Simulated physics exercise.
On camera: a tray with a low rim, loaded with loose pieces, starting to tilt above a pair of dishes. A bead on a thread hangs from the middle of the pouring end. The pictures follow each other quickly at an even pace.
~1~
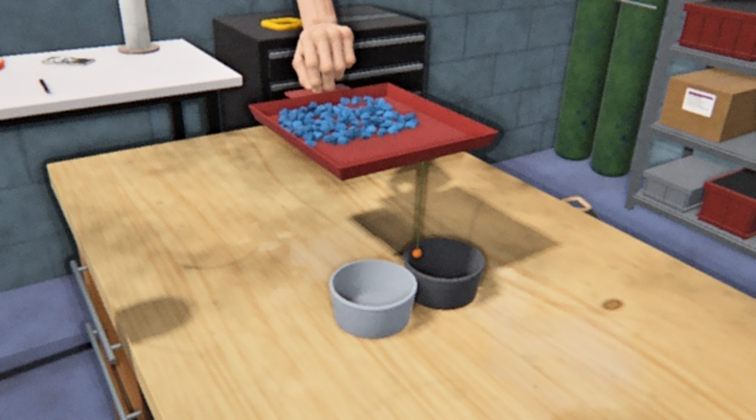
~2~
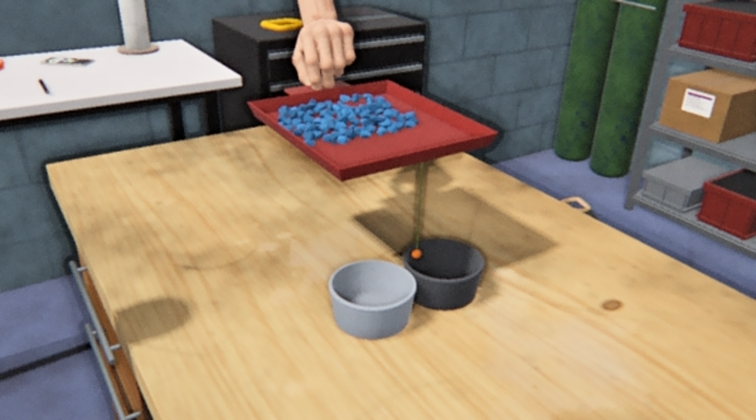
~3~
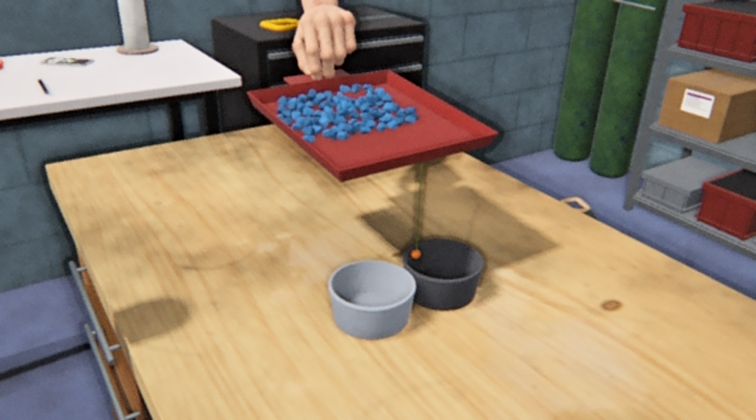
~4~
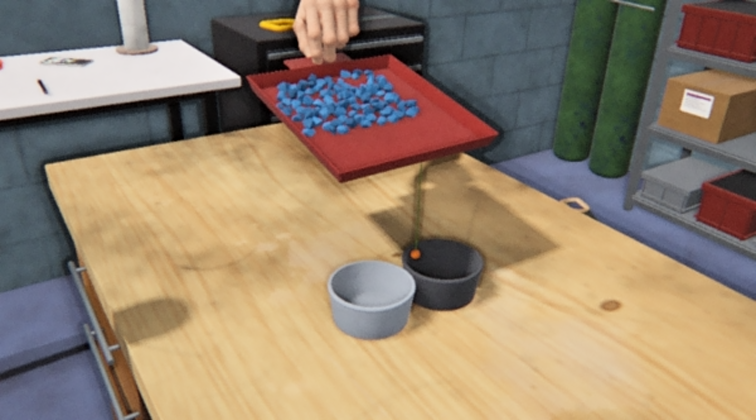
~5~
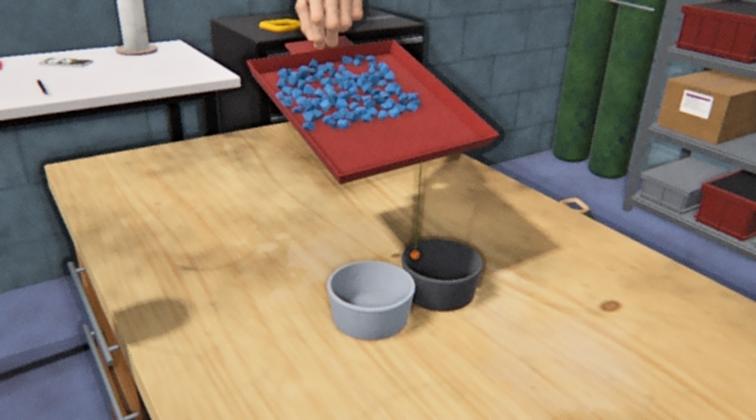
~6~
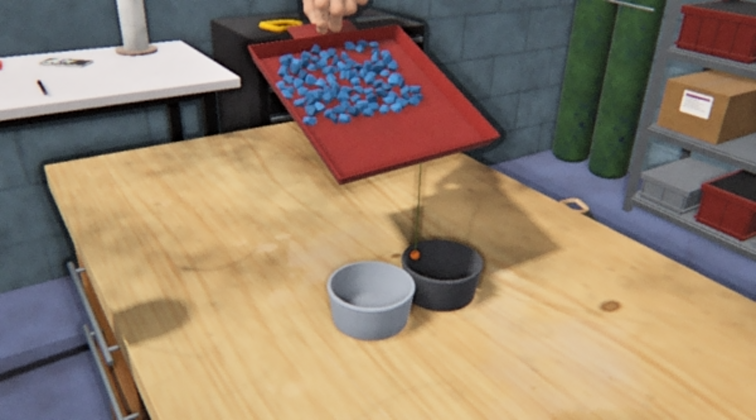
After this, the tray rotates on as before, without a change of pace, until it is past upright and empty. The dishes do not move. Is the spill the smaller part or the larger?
They take only the smaller part between them.
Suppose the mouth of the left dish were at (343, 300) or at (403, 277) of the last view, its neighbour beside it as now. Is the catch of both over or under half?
The first try: Below a half. The second: Under half.
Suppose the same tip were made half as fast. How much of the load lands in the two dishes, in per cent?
Some 40 per cent.
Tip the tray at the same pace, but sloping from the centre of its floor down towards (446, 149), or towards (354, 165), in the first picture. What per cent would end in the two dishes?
Roughly 20 per cent, and 60 per cent.
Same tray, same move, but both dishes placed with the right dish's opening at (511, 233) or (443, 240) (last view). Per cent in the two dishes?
First some 0, then 0 per cent.
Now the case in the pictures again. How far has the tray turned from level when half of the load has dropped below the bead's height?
Roughly 90°.
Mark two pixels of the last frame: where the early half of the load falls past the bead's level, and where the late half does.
First near (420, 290), later near (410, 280).
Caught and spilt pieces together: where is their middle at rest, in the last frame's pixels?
At about (433, 350).
Soon, tray tipped steeply; most on the tray; about a quarter in the air.
A while on, tray tipped past a quarter turn; a small part on the tray; a small part in the left dish; about two thirds outside both; a small part in the air.
Towards the end, tray tipped past a quarter turn; about a quarter in the left dish; a small part in the right dish; most outside both.
Finally, tray tipped past a quarter turn; about a quarter in the left dish; a small part in the right dish; most outside both.
